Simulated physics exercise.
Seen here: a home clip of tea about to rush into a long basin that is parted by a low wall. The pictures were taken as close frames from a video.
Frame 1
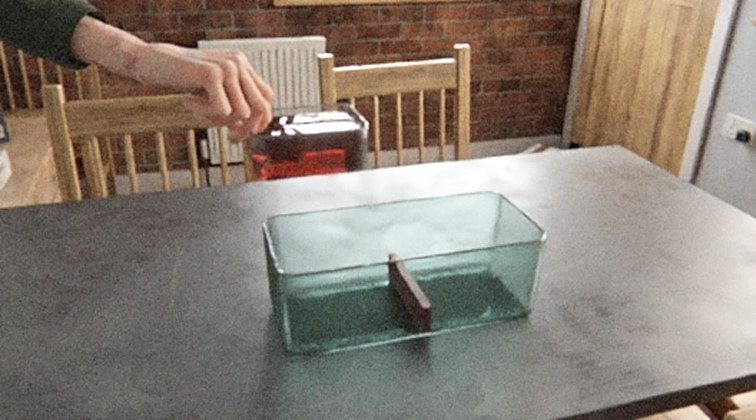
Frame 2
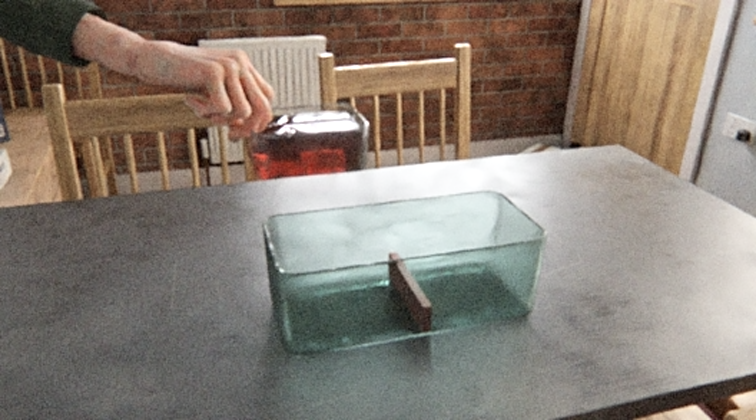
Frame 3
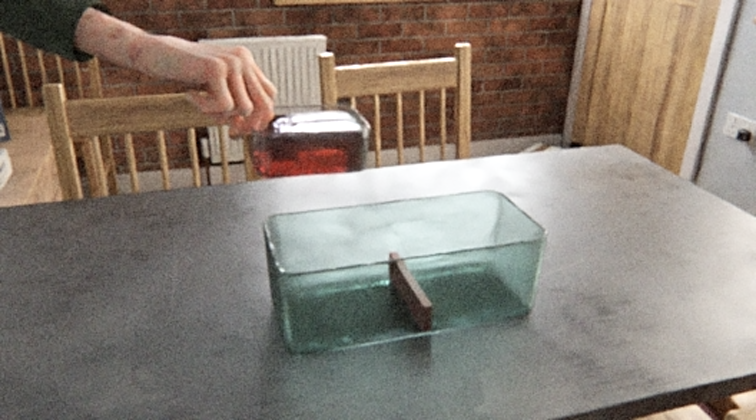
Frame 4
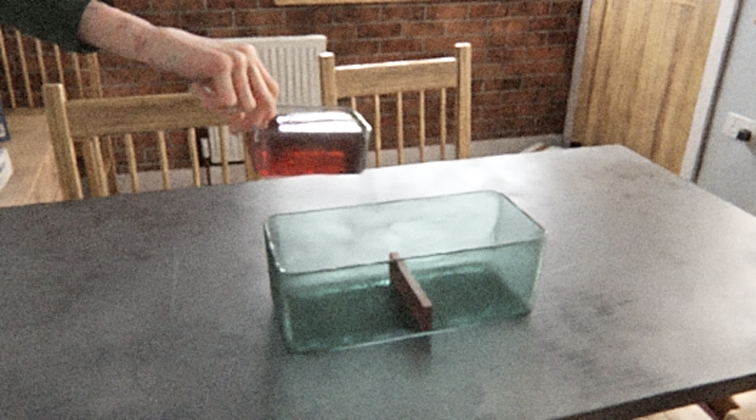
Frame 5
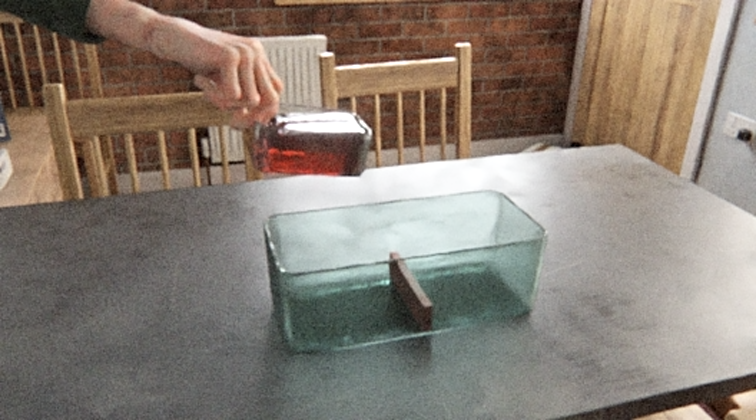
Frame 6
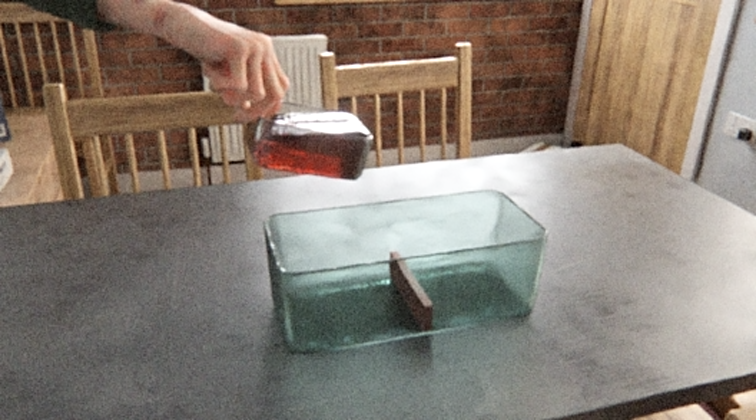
A hand reaches in from the upper left, holding a clear container of dark red tea above a grey table, seen from slightly above in a room with wooden chairs, a white radiator and a brick wall. Below it sits a long greenish glass basin with a low brown wall across its middle. The hand gradually tilts the container down to the right, while the camera stays still.
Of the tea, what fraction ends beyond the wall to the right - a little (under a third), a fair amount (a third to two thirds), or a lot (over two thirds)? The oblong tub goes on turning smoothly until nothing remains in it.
A fair amount, a third to two thirds.
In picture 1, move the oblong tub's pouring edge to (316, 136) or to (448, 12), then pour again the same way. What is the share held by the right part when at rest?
Roughly 5 percent on the first try and 75 percent on the second.
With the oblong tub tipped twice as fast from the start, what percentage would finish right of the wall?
It comes to near 30 per cent.
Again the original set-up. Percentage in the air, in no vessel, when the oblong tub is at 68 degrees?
Around 40 %.
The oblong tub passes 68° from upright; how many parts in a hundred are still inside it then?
Around 30 in a hundred has not poured out yet.
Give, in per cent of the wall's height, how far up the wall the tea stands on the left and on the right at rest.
I'd say about 20 for the left and about 30 for the right.
A moment on, the oblong tub is tipped part way and 31 per cent is still to pour, 11 is left of the wall and 17 right of it.
Next, the oblong tub is tipped on its side and 7 per cent is still to pour, 35 is left of the wall and 52 right of it.
Then the oblong tub is tipped on its side and 2 per cent is still to pour, 44 is left of the wall and 53 right of it.
Later the oblong tub is tipped on its side and 0 per cent is still to pour, 46 is left of the wall and 53 right of it.
In the end 46 per cent lies left of the wall, 53 right of it and 1 outside.
